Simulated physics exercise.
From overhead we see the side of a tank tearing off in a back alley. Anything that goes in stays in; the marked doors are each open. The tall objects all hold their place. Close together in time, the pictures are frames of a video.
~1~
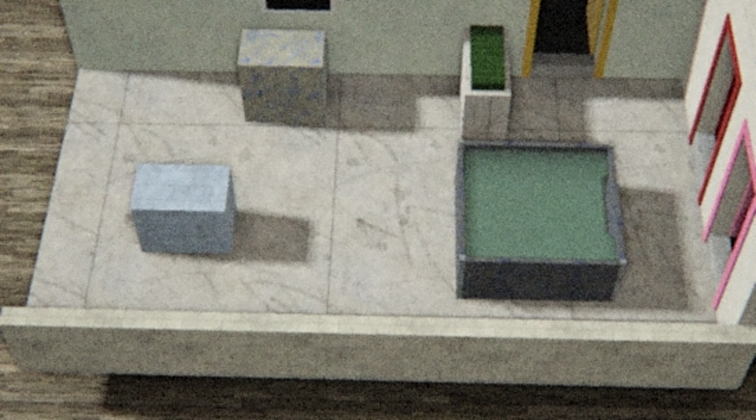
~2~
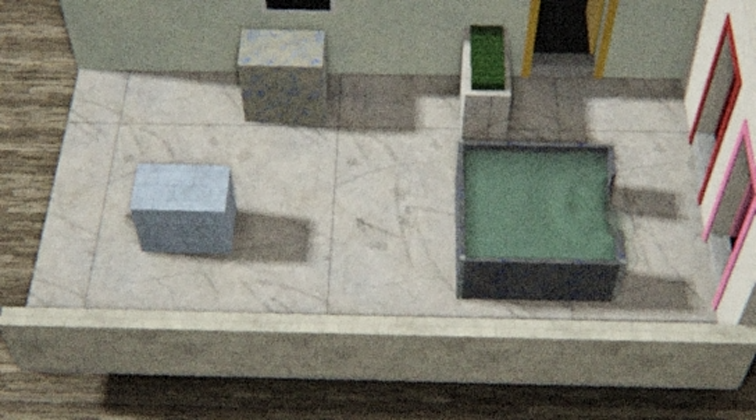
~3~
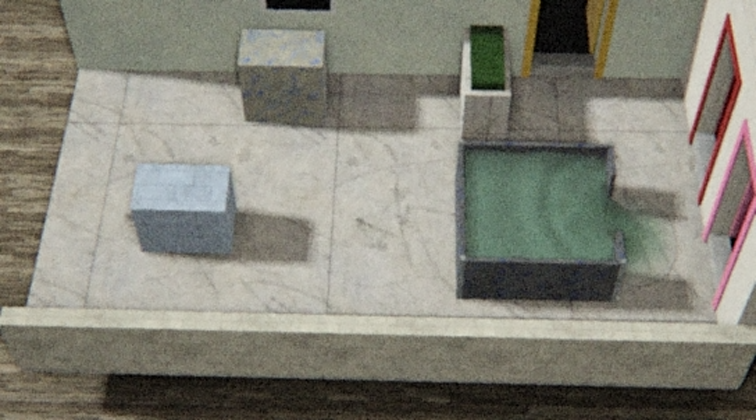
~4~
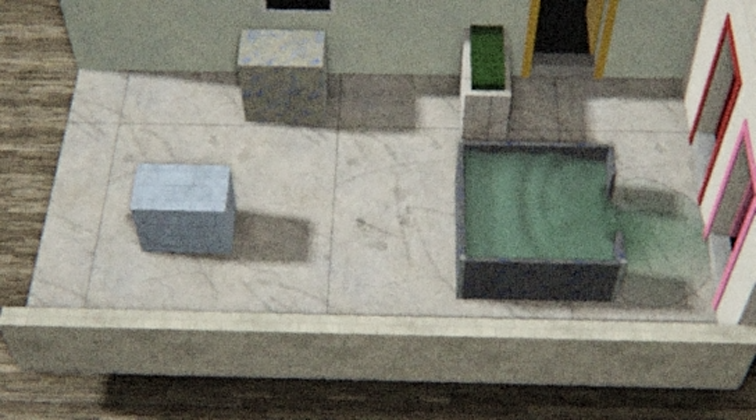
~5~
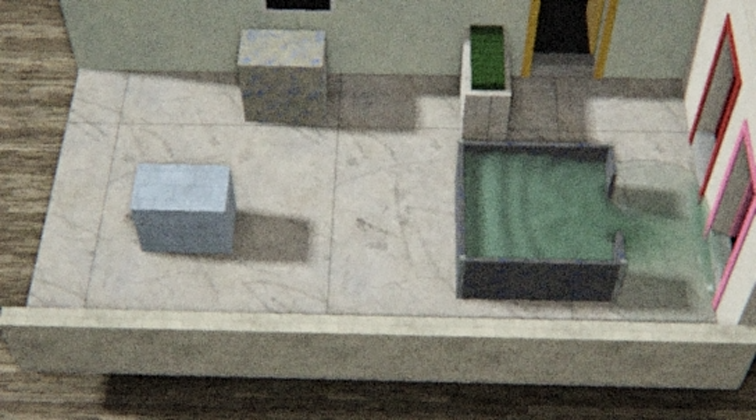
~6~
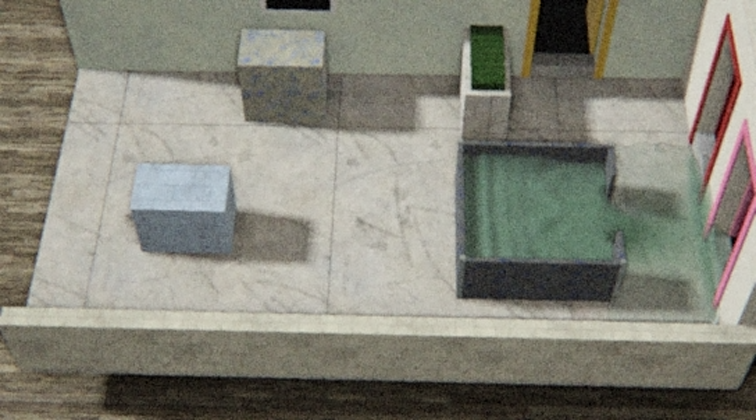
Green water pours through a gap in the tank's right side and spreads across the paving.
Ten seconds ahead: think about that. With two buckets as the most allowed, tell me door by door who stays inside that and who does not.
Here it is: The pink door does not; the yellow door stays inside it; the red door stays inside it.
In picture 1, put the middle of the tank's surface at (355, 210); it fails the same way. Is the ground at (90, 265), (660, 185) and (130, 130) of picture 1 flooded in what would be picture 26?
Taking them in the order asked: Spared, then inundated, then spared.
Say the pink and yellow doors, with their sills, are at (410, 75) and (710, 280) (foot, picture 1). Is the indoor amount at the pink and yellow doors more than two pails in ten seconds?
I'd say the pink door remains short of it and the yellow door beats the mark.
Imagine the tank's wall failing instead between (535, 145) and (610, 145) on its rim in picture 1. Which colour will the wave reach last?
The pink door, I'd guess.
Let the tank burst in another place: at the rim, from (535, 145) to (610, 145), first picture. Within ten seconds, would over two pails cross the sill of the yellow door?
Result: Yellow door goes past the limit.
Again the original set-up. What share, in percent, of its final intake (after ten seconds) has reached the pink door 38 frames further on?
Close to 100 %.
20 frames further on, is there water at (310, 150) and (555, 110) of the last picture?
In order: Spared and swamped.
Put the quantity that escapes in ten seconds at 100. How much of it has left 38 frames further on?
Around 50 percent.
A moment on, water covers 15 % of the floor; the pink door over two buckets in, the yellow door not reached, the red door under two buckets in.
Next, water covers 25 % of the floor; the pink door far over two buckets in, the yellow door wet at the sill, nothing in, the red door under two buckets in.
Then, water covers 40 % of the floor; the pink door far over two buckets in, the yellow door wet at the sill, nothing in, the red door under two buckets in.
Later, water covers 70 % of the floor; the pink door far over two buckets in, the yellow door wet at the sill, nothing in, the red door under two buckets in.
In the end, water covers 90 % of the floor; the pink door far over two buckets in, the yellow door wet at the sill, nothing in, the red door under two buckets in.
